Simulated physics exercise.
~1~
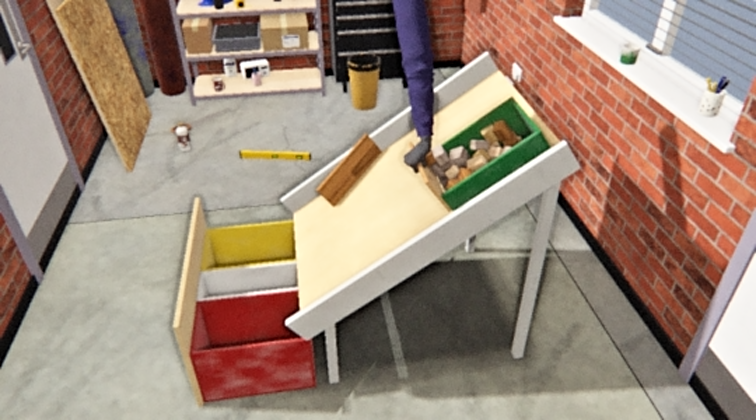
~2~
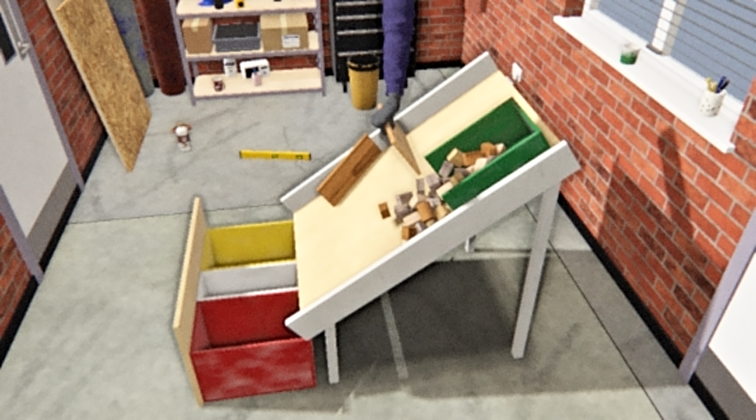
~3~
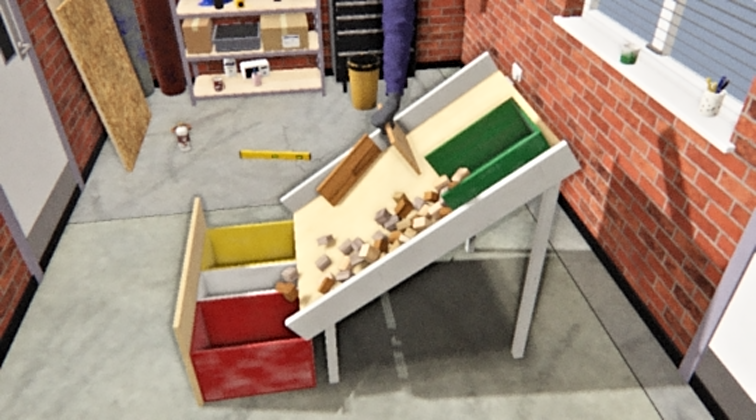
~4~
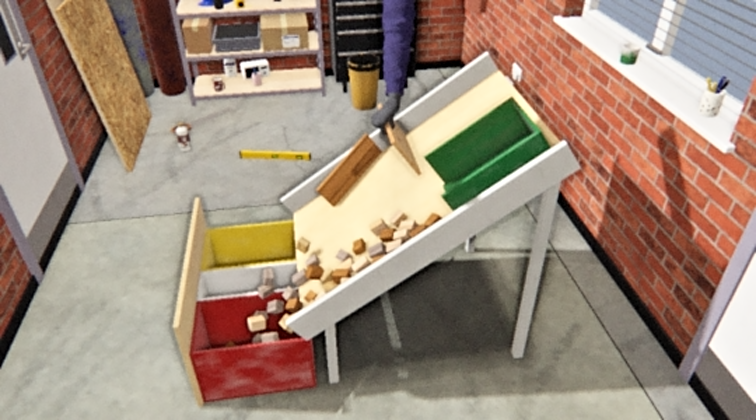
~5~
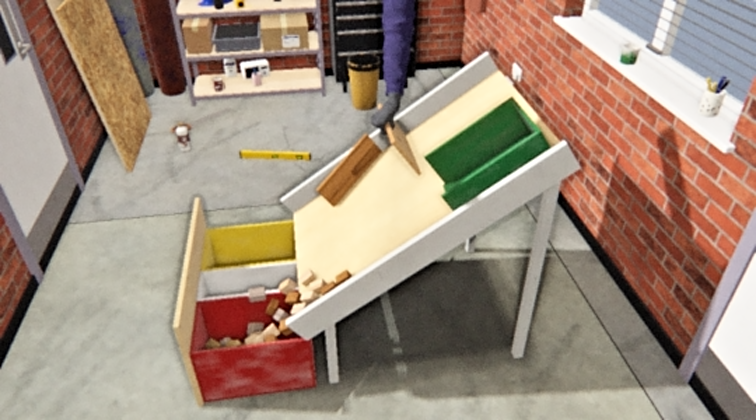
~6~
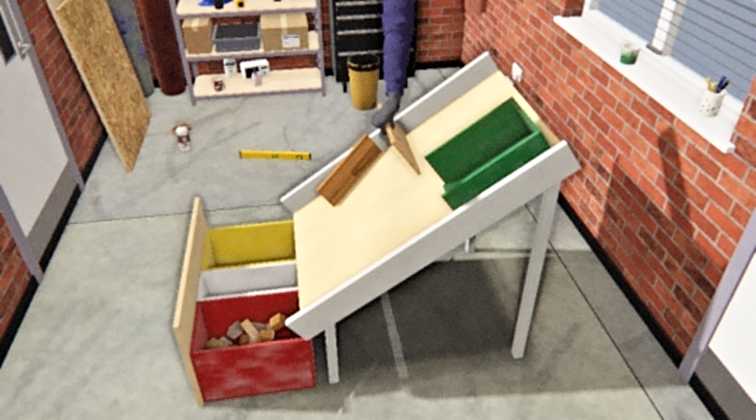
A purple-sleeved arm drew a wooden gate back from a green pen on a sloping table, and a load of wooden blocks tumbled down the board past an angled plank, ending up mostly heaped in the nearest bin, the red one.
